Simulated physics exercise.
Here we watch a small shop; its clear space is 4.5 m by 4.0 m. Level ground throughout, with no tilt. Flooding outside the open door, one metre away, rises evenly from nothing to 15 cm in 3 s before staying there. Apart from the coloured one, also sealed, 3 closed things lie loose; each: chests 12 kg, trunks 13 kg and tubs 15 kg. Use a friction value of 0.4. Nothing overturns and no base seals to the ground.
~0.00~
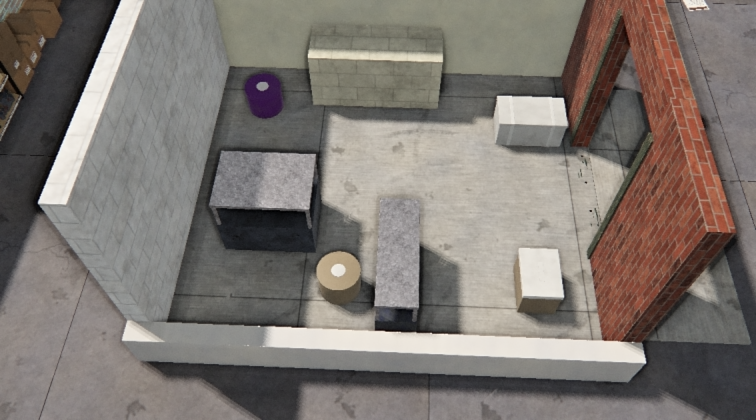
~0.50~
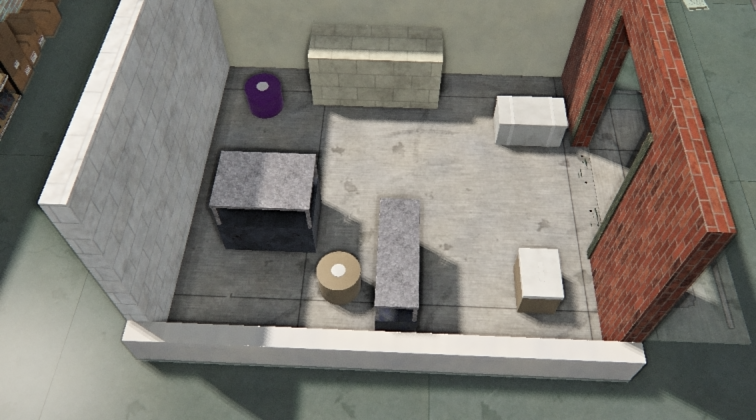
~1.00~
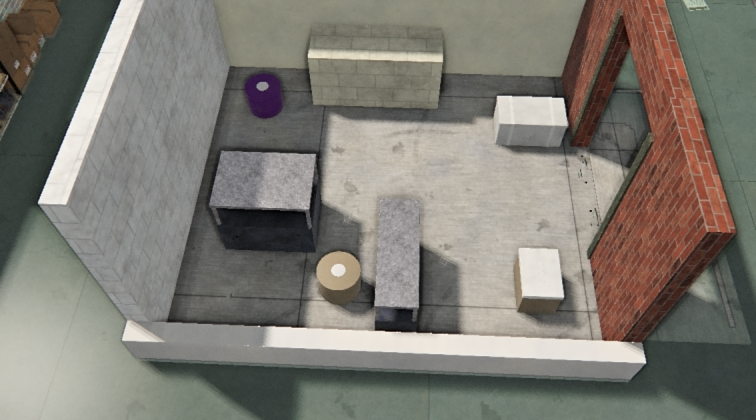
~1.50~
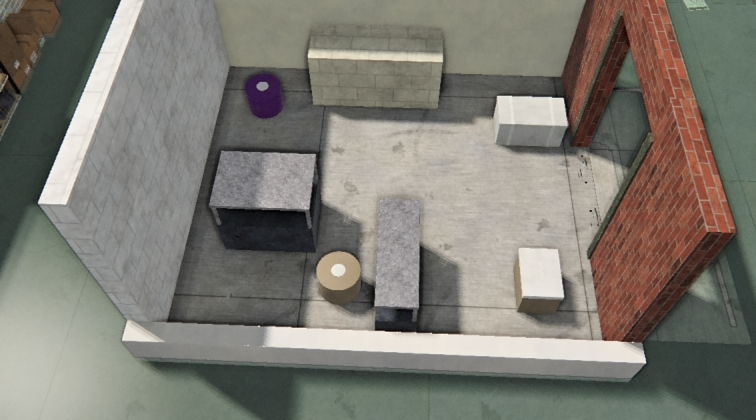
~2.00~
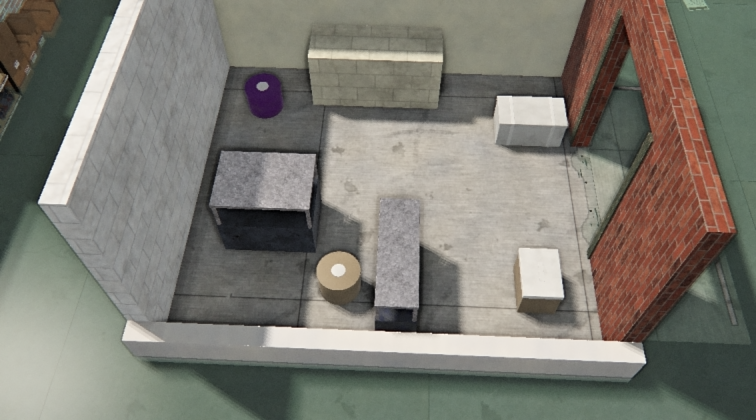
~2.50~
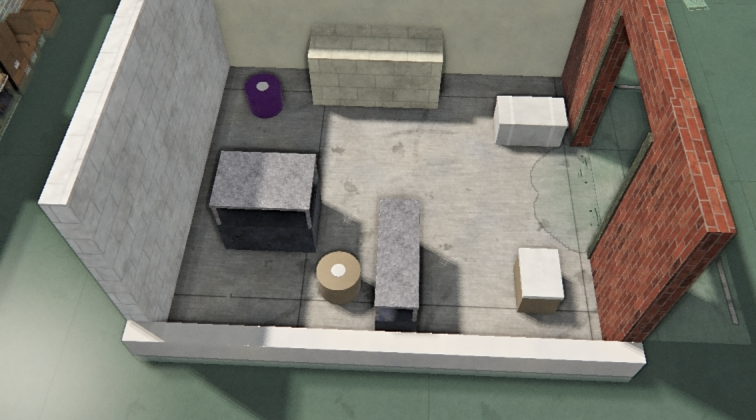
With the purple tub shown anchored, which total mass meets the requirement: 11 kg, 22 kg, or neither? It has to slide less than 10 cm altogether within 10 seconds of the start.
The answer is only 22 kg.
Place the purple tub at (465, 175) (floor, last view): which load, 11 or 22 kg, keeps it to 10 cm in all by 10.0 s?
Well, must use the heavier.
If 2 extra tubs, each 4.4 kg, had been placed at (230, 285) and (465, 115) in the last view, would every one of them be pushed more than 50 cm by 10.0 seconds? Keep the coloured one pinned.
In order: Within the mark, within the mark.
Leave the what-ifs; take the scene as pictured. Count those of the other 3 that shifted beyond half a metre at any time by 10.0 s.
The total is 0.
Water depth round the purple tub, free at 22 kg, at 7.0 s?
Roughly 3 cm.
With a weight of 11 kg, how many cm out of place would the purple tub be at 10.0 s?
I'd put it at roughly 40 cm.
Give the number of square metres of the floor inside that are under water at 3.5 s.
Some 2.5 m2 of it.
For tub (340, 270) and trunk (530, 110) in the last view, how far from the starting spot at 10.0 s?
First 0 cm, then 20 cm.
After 3.5 s the purple tub would be 0 cm from its start with 11 kg and 0 cm from its start with 22 kg; 0 cm of water round it then.
After 4.5 s the purple tub would be 0 cm from its start with 11 kg and 0 cm from its start with 22 kg; 0 cm of water round it then.
After 7.0 s the purple tub would be 0 cm from its start with 11 kg and 0 cm from its start with 22 kg; 3 cm of water round it then.
After 10.0 s the purple tub would be 42 cm from its start with 11 kg and 0 cm from its start with 22 kg; 10 cm of water round it then.
